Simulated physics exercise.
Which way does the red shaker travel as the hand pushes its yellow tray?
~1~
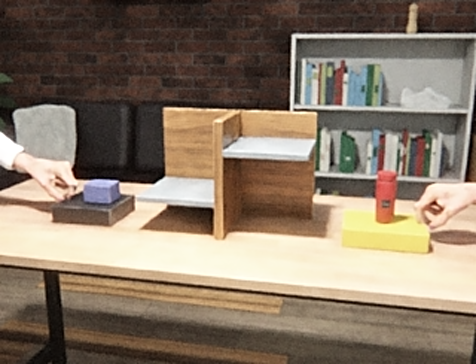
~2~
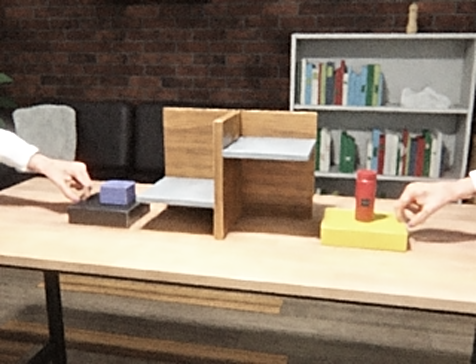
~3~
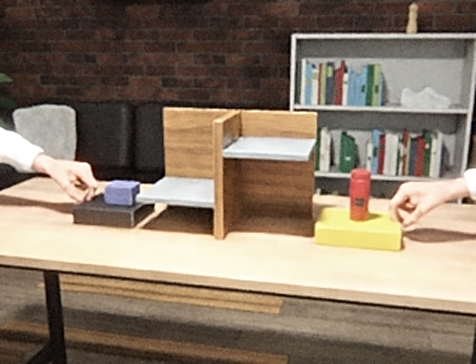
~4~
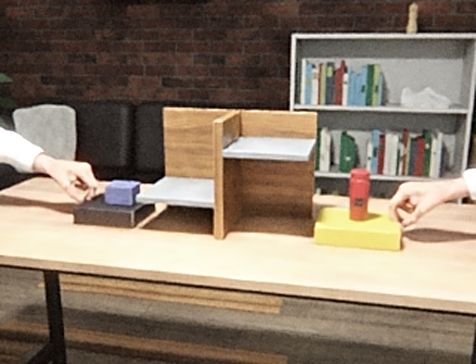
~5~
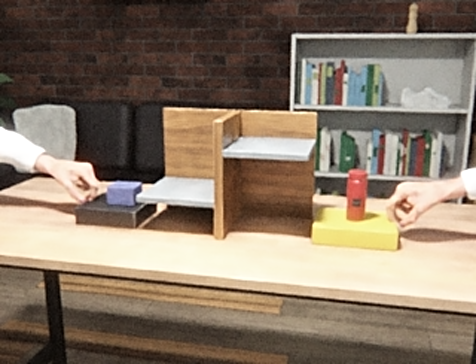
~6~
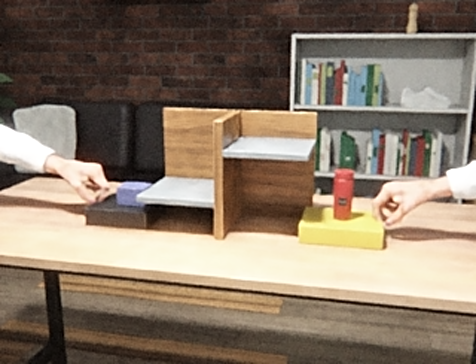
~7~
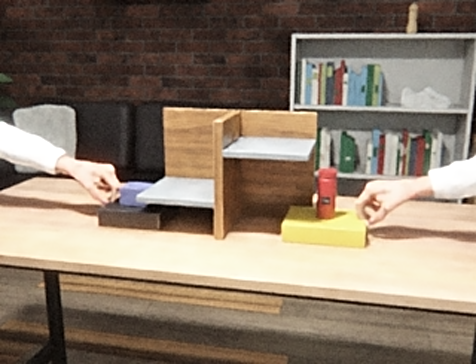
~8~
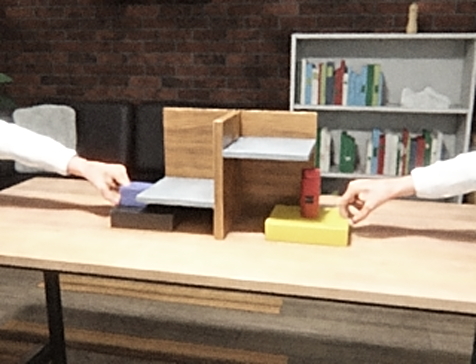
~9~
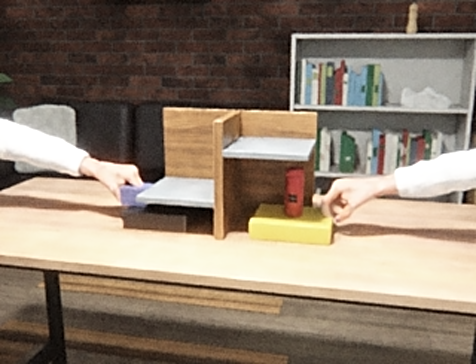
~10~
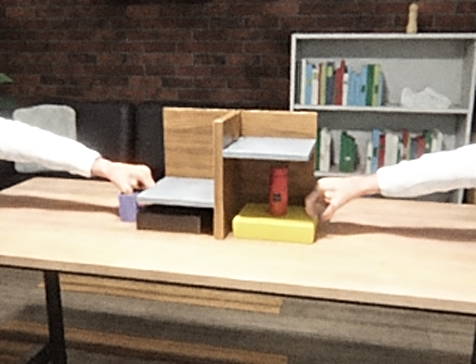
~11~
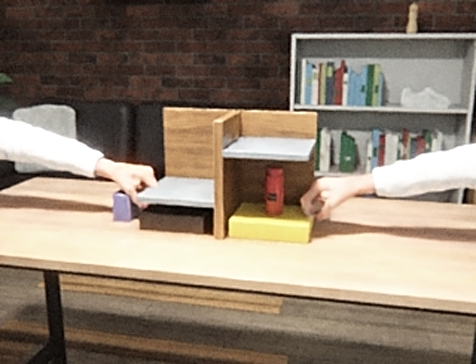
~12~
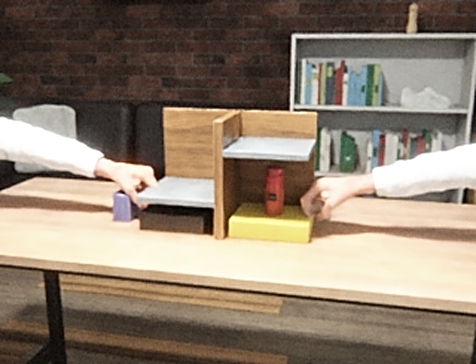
The red shaker travels to the left, riding upright on the yellow tray until it is under the higher shelf.
Two hands reach in from opposite sides of a wooden table, seen from the front by a still camera, with a dark sofa, brick wall and bookcase behind. In the middle stands a wooden unit with a low grey shelf on the left and a higher one on the right. The left hand slides a black tray carrying a blue block rightward, while the right hand slides a yellow tray with an upright red shaker leftward. The block meets the low shelf's edge, stays back as its tray continues under, and drops behind onto the table. The shaker glides beneath the higher shelf and rests there, still upright.
